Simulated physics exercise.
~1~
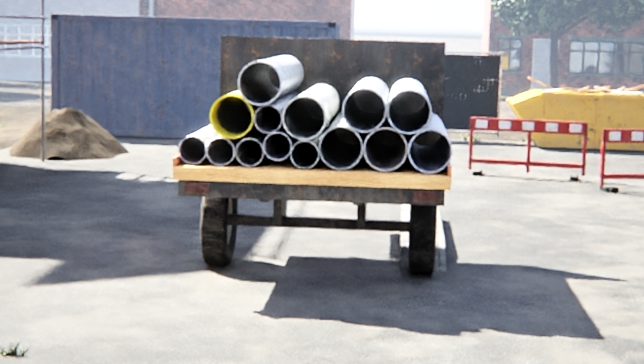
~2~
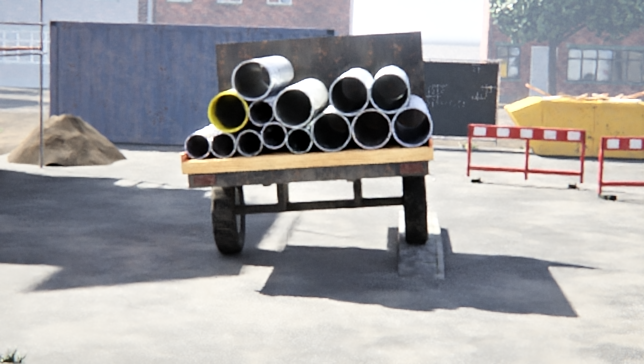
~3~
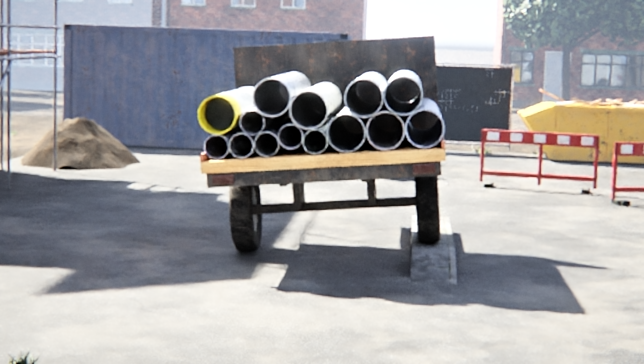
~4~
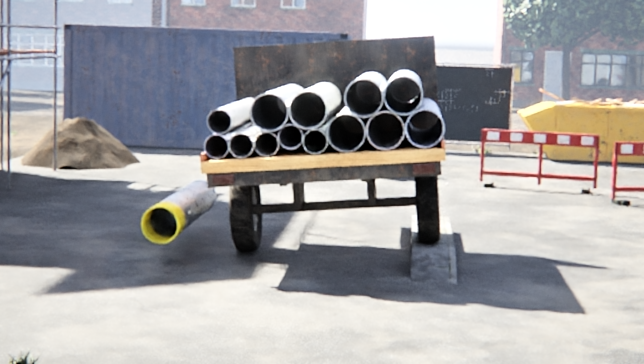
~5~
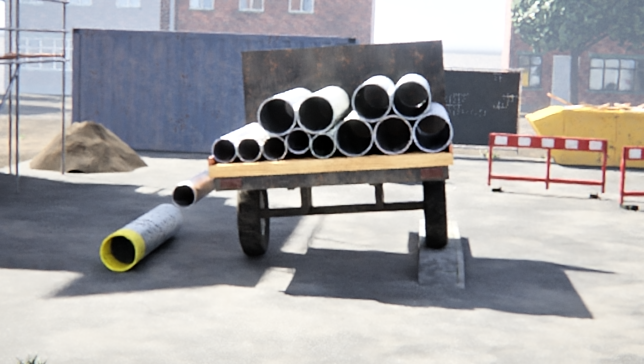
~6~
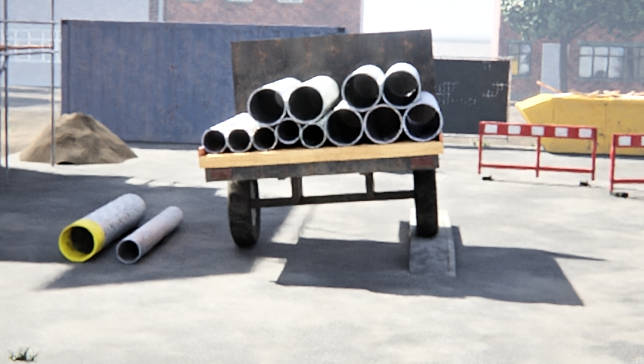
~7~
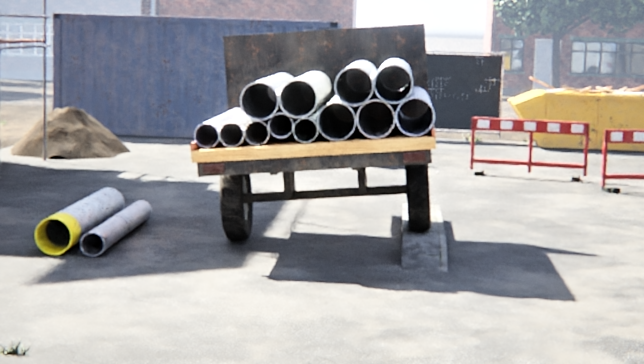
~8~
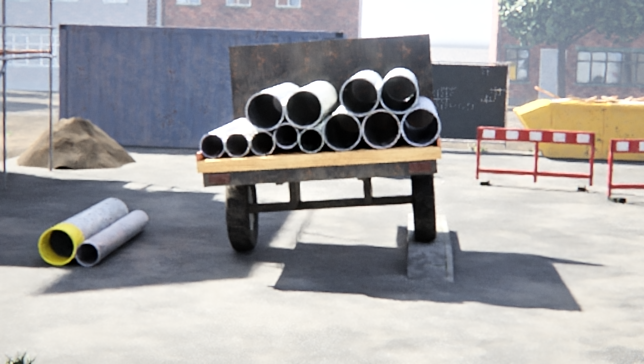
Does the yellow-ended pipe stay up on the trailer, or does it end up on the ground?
It ends up on the ground. It rolls off the left side of the tilted trailer and comes to lie beside a smaller grey pipe.
